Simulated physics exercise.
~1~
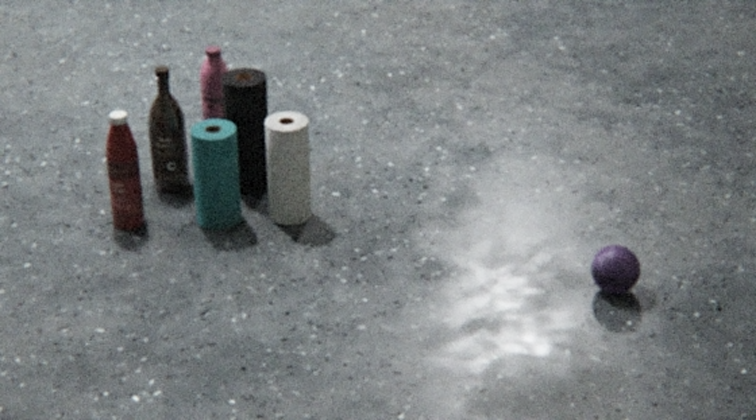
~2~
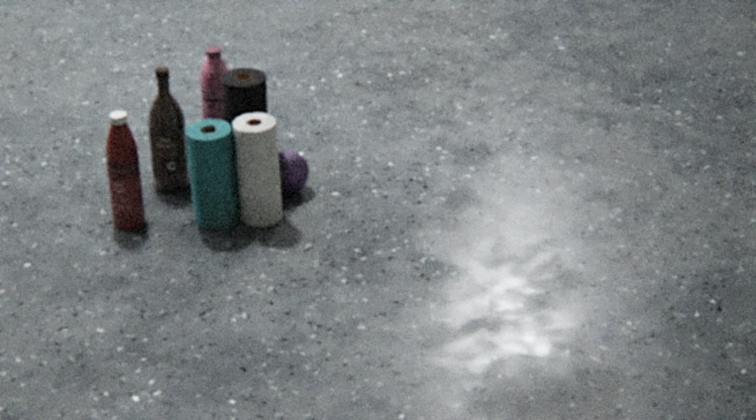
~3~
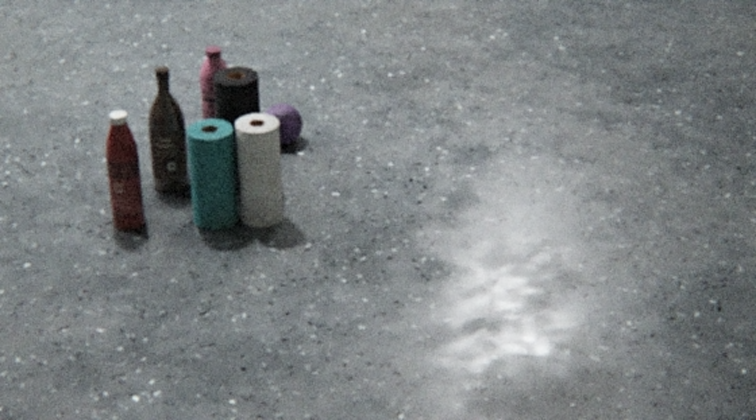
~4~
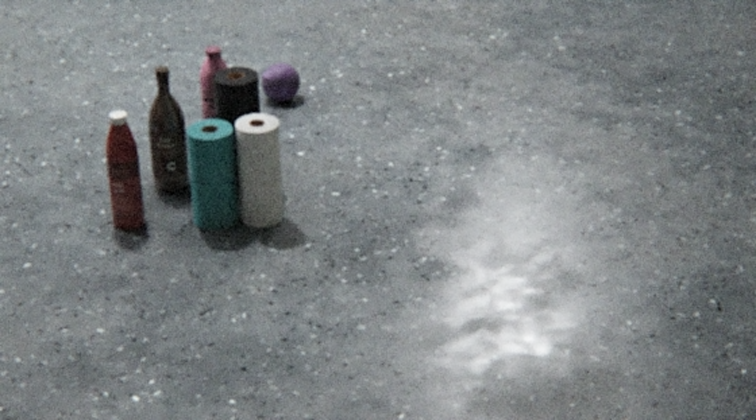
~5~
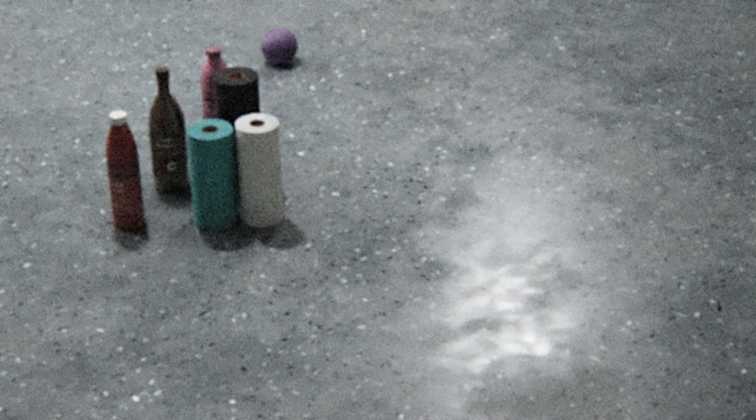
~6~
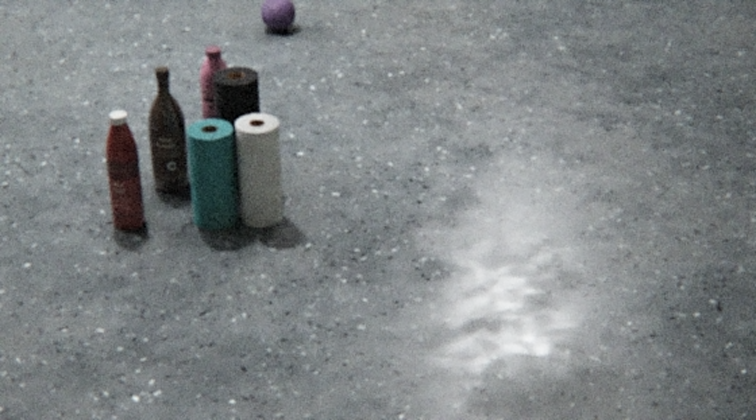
The clip opens on a speckled grey floor, where red, brown and pink bottles stand grouped with turquoise, white and black rolls on the left, while a purple ball sits apart on the right, beyond a patch of light. The ball travels left to the group, and the white roll shifts a little left, close beside the turquoise one, without tipping. The ball then heads toward the back, passing the black roll, which shifts slightly left but stays upright. It continues away past the pink bottle. By the end, the ball is near the far edge, and all six objects remain standing.
